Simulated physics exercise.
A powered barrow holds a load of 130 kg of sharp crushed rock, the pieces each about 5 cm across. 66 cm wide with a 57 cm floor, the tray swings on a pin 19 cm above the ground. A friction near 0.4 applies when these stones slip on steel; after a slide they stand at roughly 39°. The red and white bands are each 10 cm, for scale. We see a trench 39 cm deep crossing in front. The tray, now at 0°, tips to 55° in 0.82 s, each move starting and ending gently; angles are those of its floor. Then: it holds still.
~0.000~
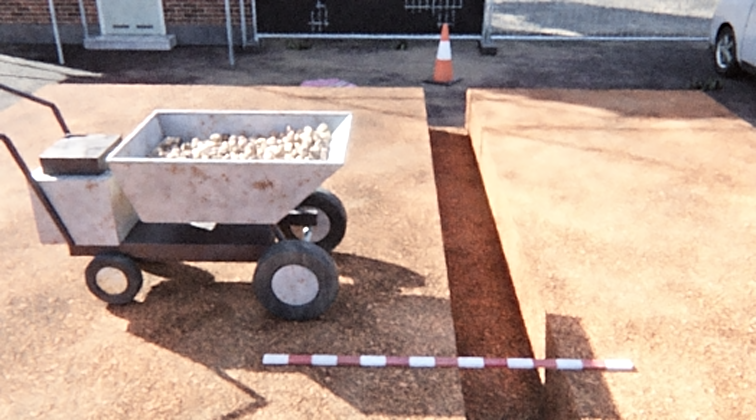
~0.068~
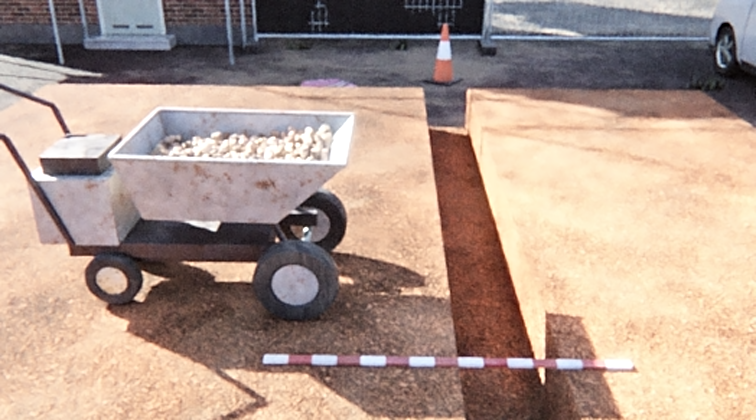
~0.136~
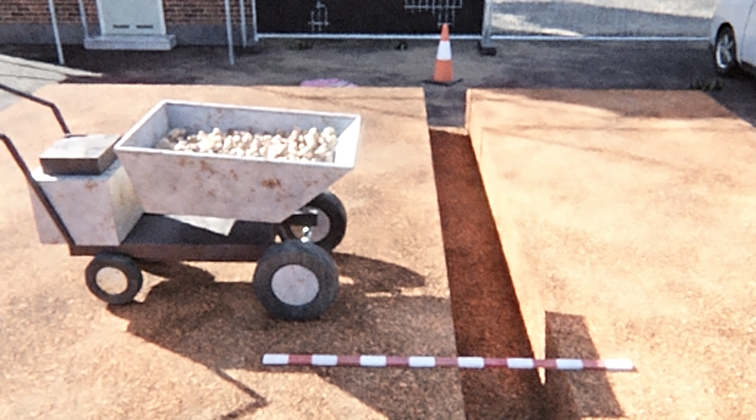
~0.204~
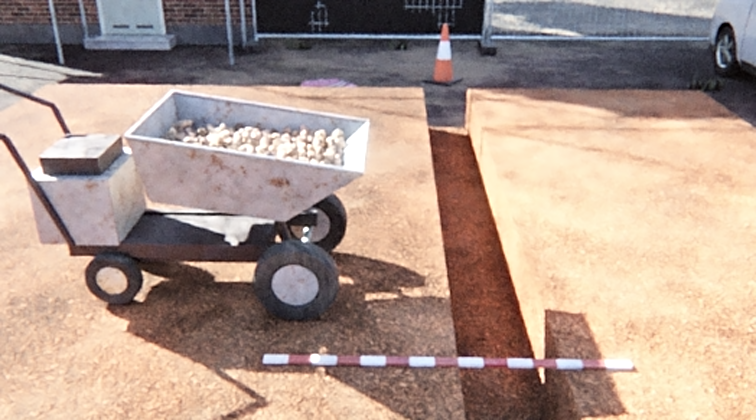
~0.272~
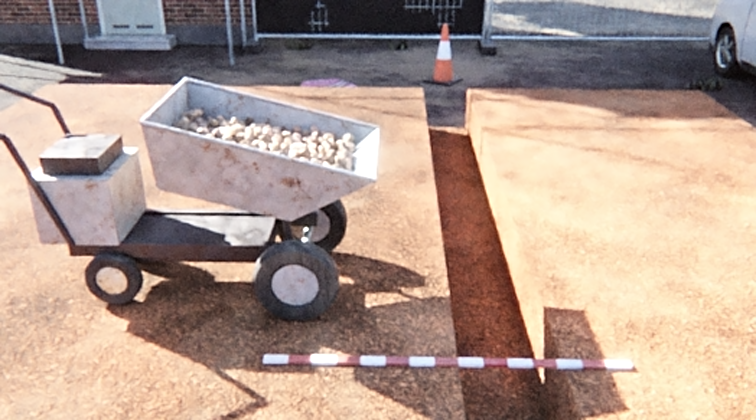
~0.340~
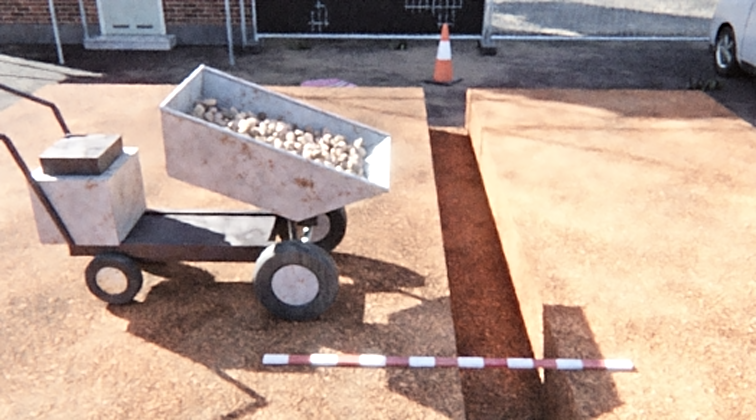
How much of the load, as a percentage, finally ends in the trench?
I would put it at about 39 per cent.
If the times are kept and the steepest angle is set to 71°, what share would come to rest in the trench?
Then close to 100 per cent.
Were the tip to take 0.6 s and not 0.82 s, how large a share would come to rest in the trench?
Something close to 50 per cent.
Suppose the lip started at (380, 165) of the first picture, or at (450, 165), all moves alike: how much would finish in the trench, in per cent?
40 % and 15 %.
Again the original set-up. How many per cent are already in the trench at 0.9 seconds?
Some 0 per cent.
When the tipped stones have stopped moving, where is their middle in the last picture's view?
The resting stones are centred at roughly (488, 346).
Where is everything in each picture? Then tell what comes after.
In the first picture, the tray is at 0°, its lip at (343, 164); the top of the load is at (305, 138).
In the second picture, the tray is at 1°, its lip at (346, 165); the top of the load is at (299, 140); the stones move at 0.2 m/s on average.
In the third picture, the tray is at 4°, its lip at (353, 168); the top of the load is at (228, 139); the stones move at 0.5 m/s on average.
In the fourth picture, the tray is at 9°, its lip at (363, 173); the top of the load is at (189, 133); the stones move at 0.7 m/s on average.
In the fifth picture, lip at (376, 181), floor tilted 14°, highest stones at (194, 123); the stones move at 0.8 m/s on average.
In the sixth picture, the tray is at 21°, its lip at (389, 190); the top of the load is at (204, 112); the stones move at 0.9 m/s on average.
After 0.6 s the floor is at 47°; 100 % in the tray; the foremost stones are at (403, 207).
After 0.9 s the floor is at 55°; 97 % in the tray, 3 % short of the trench; the foremost stones are at (452, 253).
After 1.3 s the floor is at 55°; 72 % in the tray, 4 % short of the trench, 23 % in the trench; the foremost stones are at (523, 372).
After 3.2 s the floor is at 55°; 58 % in the tray, 3 % short of the trench, 39 % in the trench; the foremost stones are at (527, 351).
